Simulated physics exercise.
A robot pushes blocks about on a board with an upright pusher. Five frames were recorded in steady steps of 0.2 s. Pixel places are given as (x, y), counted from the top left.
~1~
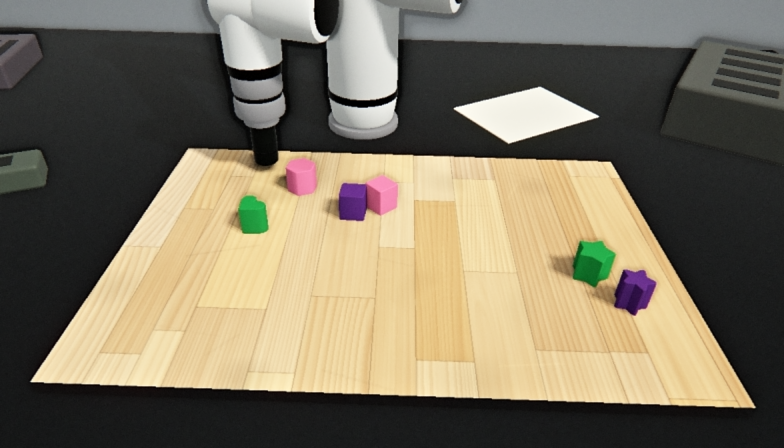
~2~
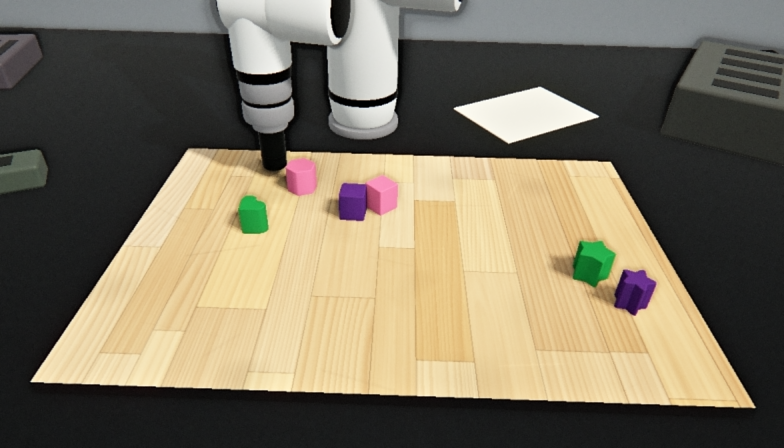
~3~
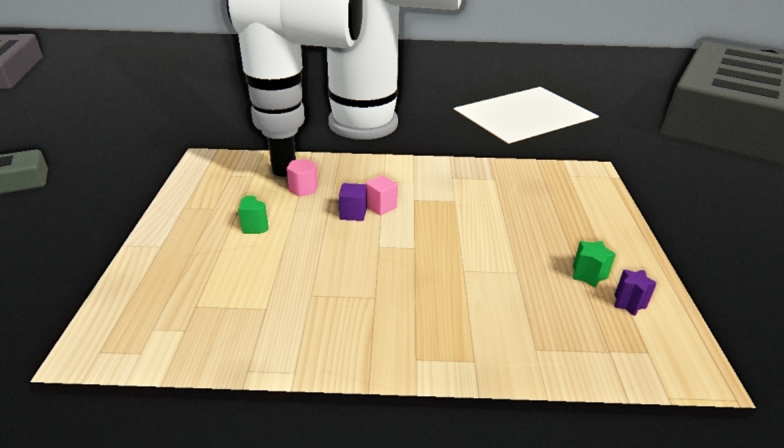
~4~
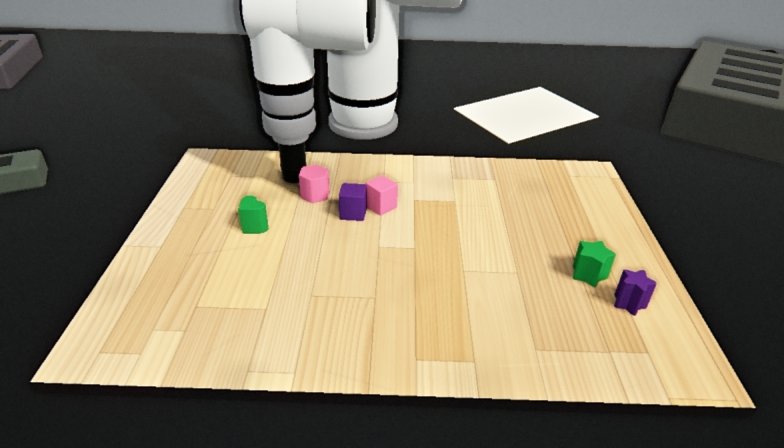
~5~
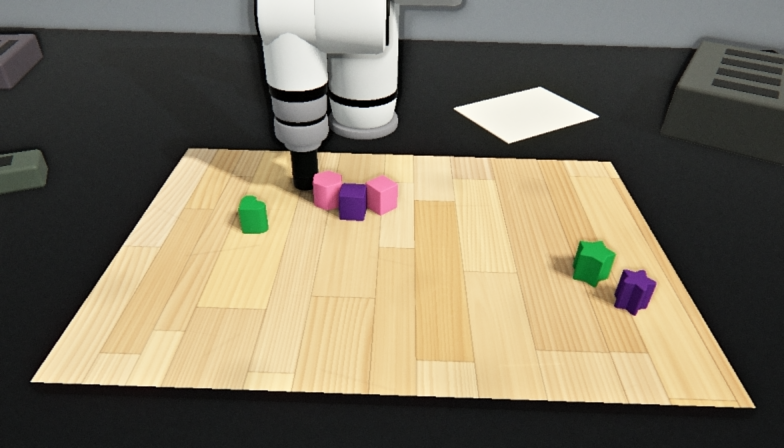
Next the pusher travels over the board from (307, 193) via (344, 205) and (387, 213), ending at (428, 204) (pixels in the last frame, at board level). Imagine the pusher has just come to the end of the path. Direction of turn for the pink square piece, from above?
Short answer: Counterclockwise.
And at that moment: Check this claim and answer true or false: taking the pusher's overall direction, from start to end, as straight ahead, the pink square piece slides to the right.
False - the claim does not hold.
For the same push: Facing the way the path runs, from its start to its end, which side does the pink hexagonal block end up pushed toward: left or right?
Its shift is rightward.
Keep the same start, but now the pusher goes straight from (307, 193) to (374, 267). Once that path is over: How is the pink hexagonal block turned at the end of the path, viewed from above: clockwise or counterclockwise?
My prediction: CCW.
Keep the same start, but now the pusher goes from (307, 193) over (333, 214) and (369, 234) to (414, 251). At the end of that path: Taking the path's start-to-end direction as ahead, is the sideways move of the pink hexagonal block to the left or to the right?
To the left.
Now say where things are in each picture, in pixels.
The first picture shows tip of the pusher (267, 161), middles of tops, pink hexagonal block (301, 165), purple square piece (353, 190), pink square piece (382, 183).
The second picture shows pusher (275, 166), nothing pushed.
The third picture shows pusher (284, 171), pink hexagonal block (302, 165).
The fourth picture shows pusher (295, 178), pink hexagonal block (314, 172).
The fifth picture shows pusher (306, 185), pink hexagonal block (327, 178), purple square piece (353, 190), pink square piece (382, 183).
The first path, step by step. One third of the way, pusher (345, 197); pink hexagonal block (369, 190), turned 15° anticlockwise; purple square piece (386, 202), turned 40° clockwise; pink square piece (396, 184), turned 45° anticlockwise.
Two thirds of the way, pusher (387, 205); pink hexagonal block (405, 202); purple square piece (418, 217), turned 55° clockwise; pink square piece (414, 184), turned 90° anticlockwise.
At the end, pusher (429, 196); pink hexagonal block (410, 203); purple square piece (419, 219), turned 60° clockwise; pink square piece (453, 176), turned 70° anticlockwise.
